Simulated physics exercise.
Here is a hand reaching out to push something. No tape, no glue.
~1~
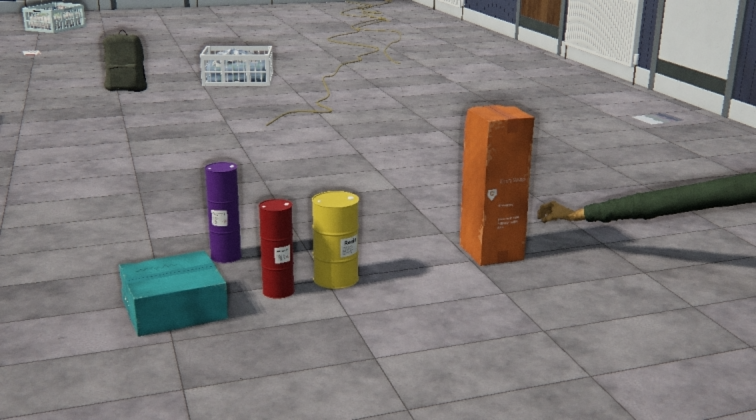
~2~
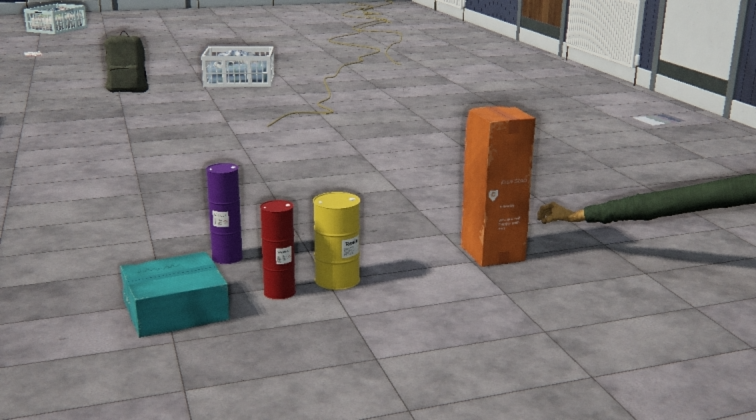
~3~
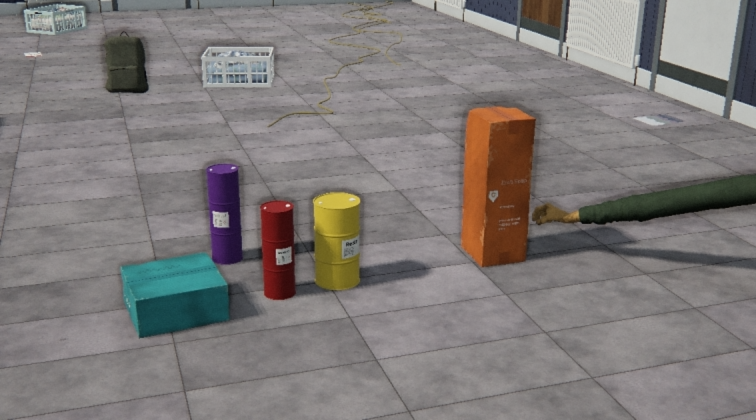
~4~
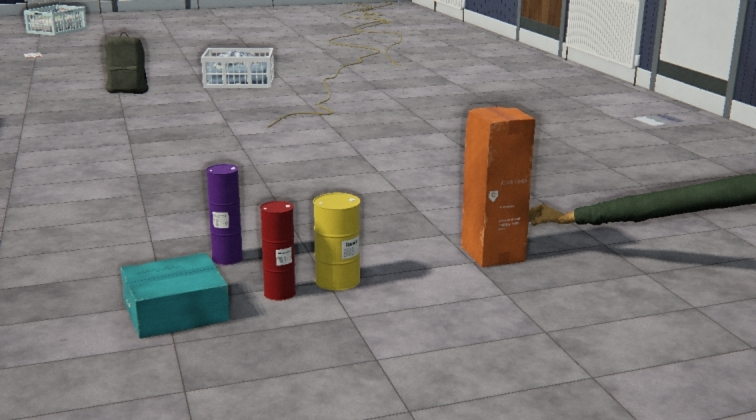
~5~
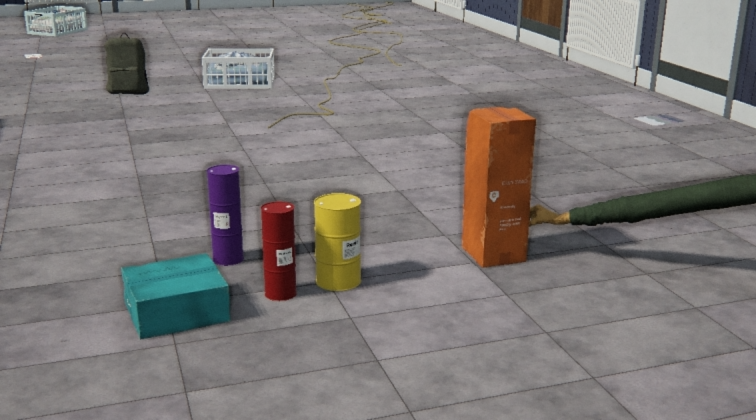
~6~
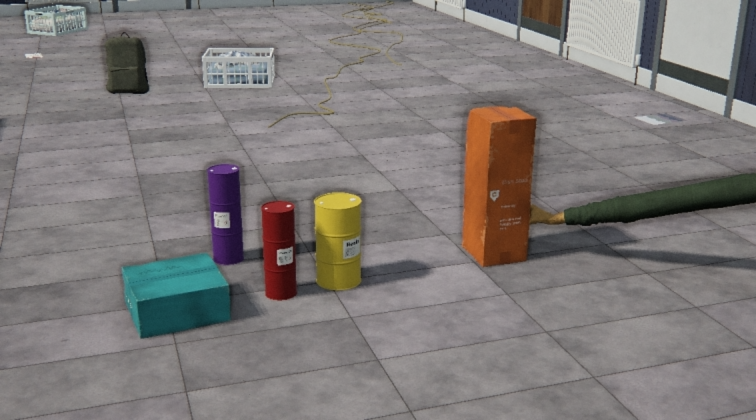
The clip opens on a tiled floor with a teal box, purple, red and yellow barrels, and a tall orange box, while a green-sleeved arm reaches in from the right. The hand shifts slightly left to the orange box's side, and the box shows almost no movement while the barrels stay put.
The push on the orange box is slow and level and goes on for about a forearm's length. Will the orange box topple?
The orange box stays upright.
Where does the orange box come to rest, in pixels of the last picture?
Around (424, 194).
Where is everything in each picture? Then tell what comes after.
In the first picture, orange box (495, 185).
In the second picture, orange box (497, 186).
In the third picture, orange box (497, 186).
In the fourth picture, orange box (497, 186).
In the fifth picture, orange box (497, 186).
In the sixth picture, orange box (498, 186).
Then, 0.40 s on from there, orange box shifted a little near (480, 188).
Then, 0.80 s on from there, orange box shifted about its own width near (459, 190).
Then, 1.30 s on from there, orange box shifted about its own width near (433, 193).
In the end, moved from the start, orange box. At the end, from the last picture's camera, orange box near (424, 194).
